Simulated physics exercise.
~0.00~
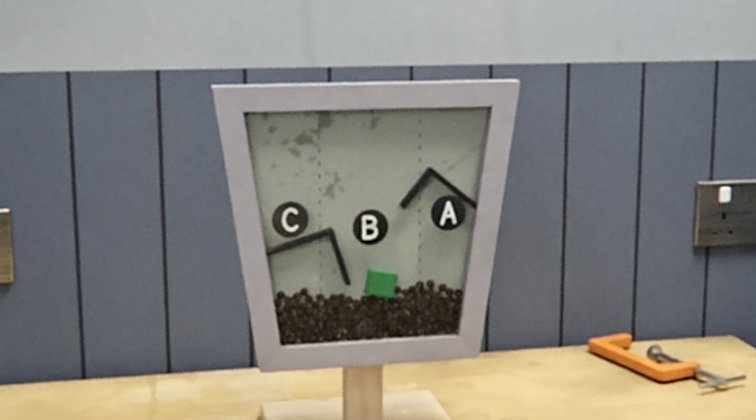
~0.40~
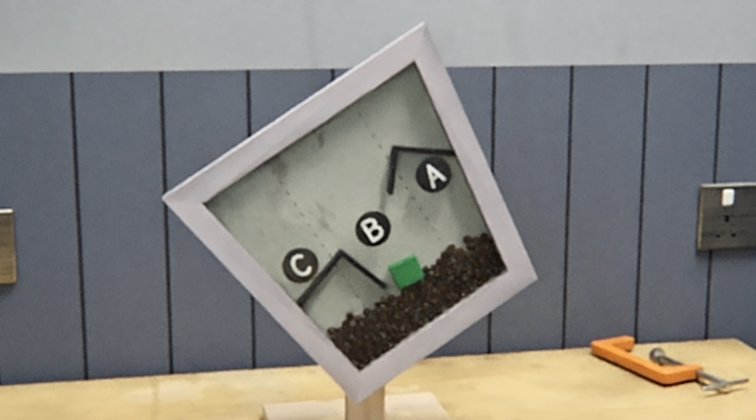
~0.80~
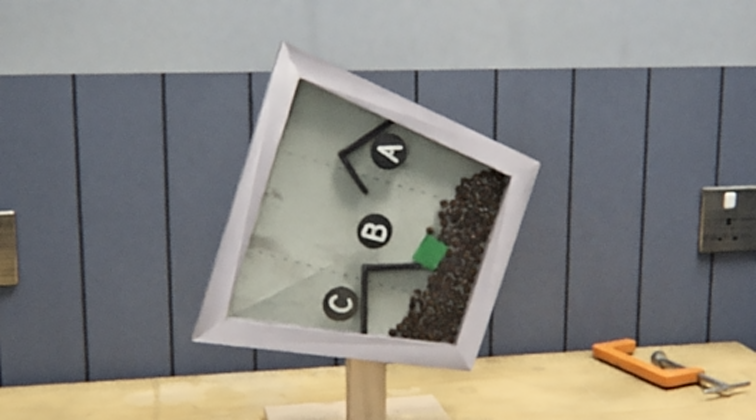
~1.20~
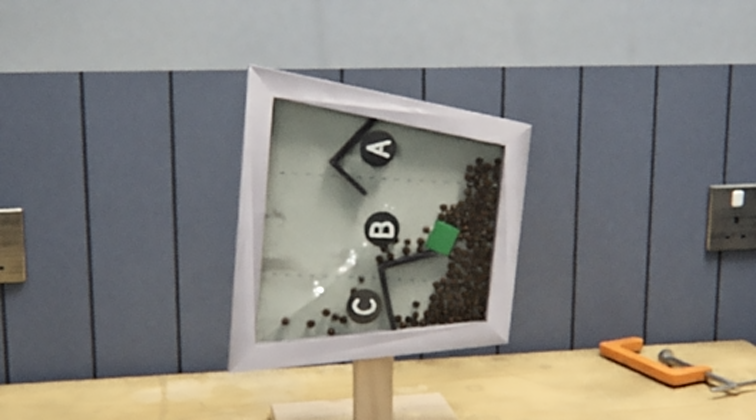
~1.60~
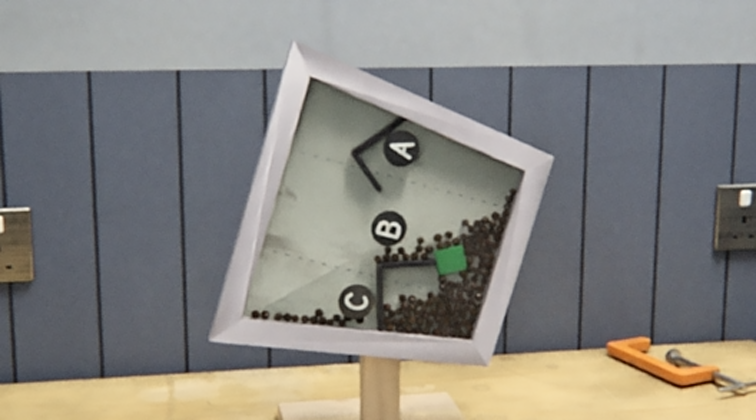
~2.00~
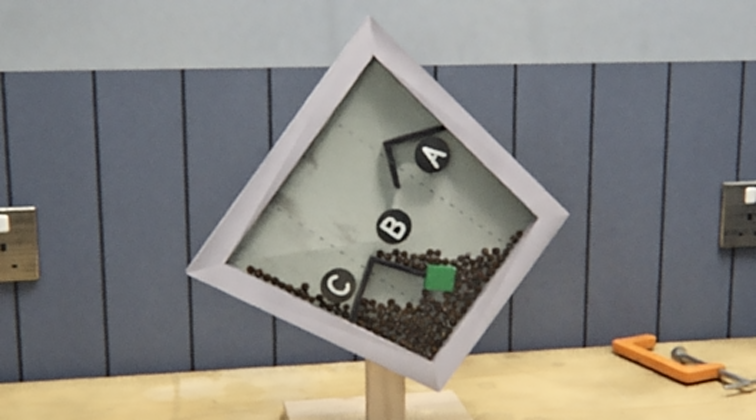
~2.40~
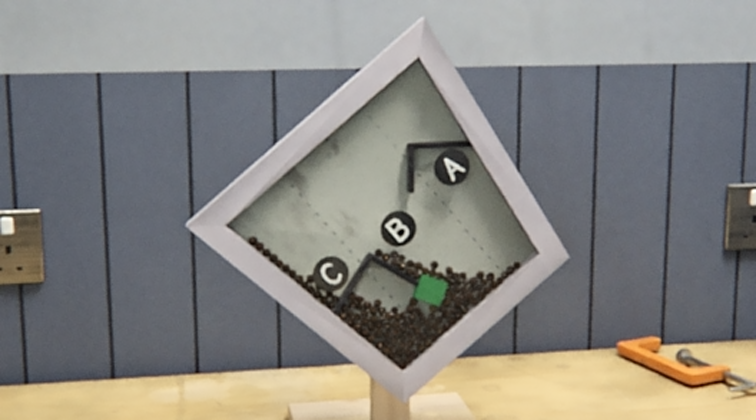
A pale-framed, clear-fronted box stands on a wooden post above a workbench, seen from the front against blue-grey panelling, with an orange clamp at right. Inside are two bent black bars, round labels C, B and A from left to right, a bed of dark round pills and a green block resting on them. The box turns anticlockwise almost onto its side, and the pills and block end up along the right, some pills spilling toward the lower left. It then swings partway back clockwise, the pills spreading across the lower corner. It ends tilted, the block among the pills in strip B.
